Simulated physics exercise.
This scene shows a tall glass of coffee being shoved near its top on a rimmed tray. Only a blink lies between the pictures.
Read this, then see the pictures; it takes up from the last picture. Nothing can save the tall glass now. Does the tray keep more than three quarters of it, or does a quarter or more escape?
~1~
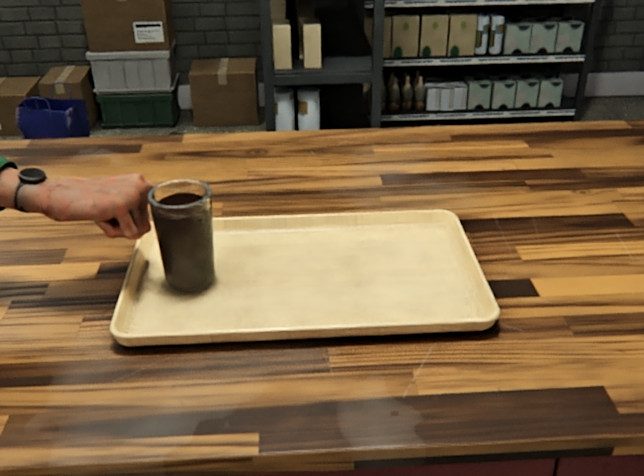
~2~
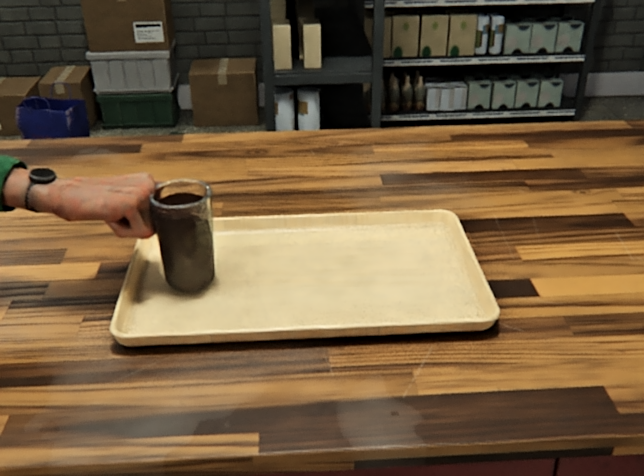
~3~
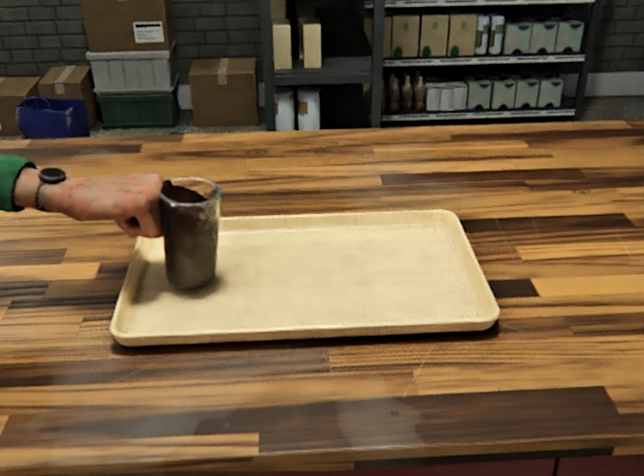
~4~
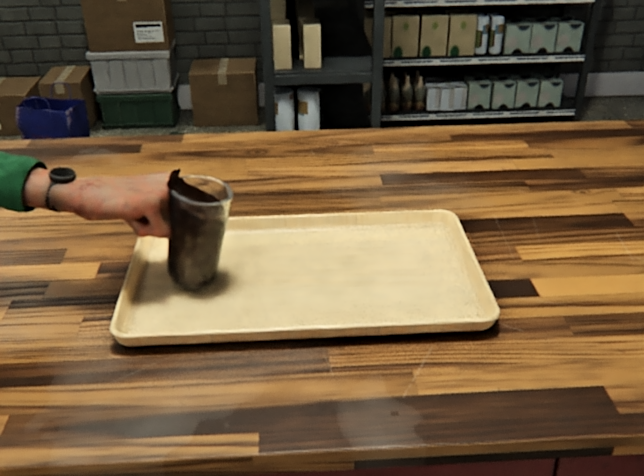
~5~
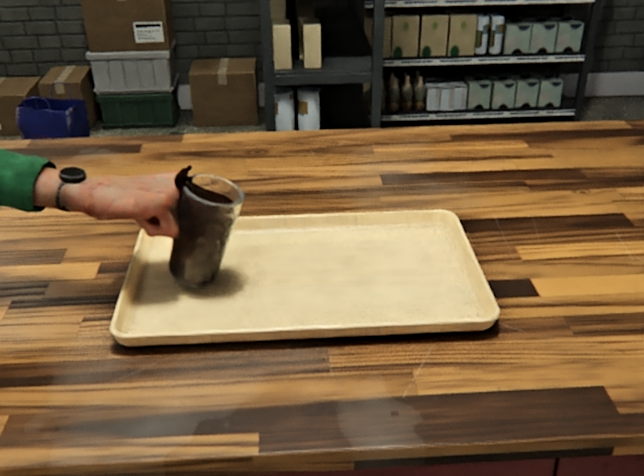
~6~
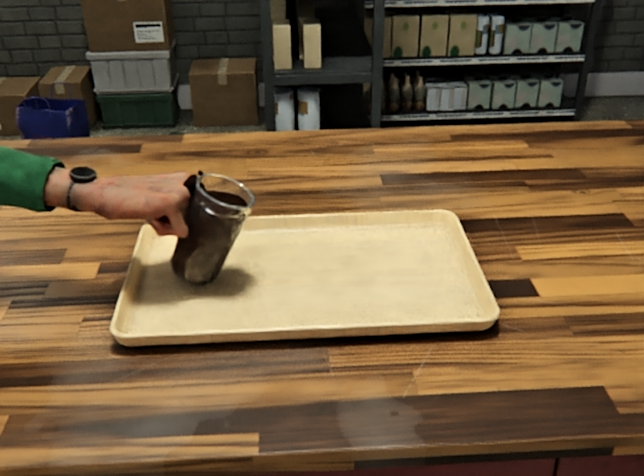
Result: A quarter or more escapes.
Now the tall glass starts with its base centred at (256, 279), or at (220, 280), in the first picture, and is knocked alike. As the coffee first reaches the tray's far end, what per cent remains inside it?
About 60 % and 55 %.
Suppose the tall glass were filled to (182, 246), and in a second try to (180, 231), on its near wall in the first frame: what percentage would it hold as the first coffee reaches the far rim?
Roughly 45 per cent, then roughly 55 per cent.
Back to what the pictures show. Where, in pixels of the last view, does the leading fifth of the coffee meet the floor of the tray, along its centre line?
I'd mark it somewhere close to pixel (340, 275).
A moment on, the tall glass lies on its side and 92 per cent is in the glass, 2 on the tray and 7 above or beyond its rim.
Next, the tall glass lies on its side and 55 per cent is in the glass, 41 on the tray and 5 above or beyond its rim.
Then the tall glass lies on its side and 32 per cent is in the glass, 51 on the tray and 17 above or beyond its rim.
Later the tall glass lies on its side and 17 per cent is in the glass, 48 on the tray and 34 above or beyond its rim.
Finally, 66 per cent is held by tray and glass, 34 is off the tray.
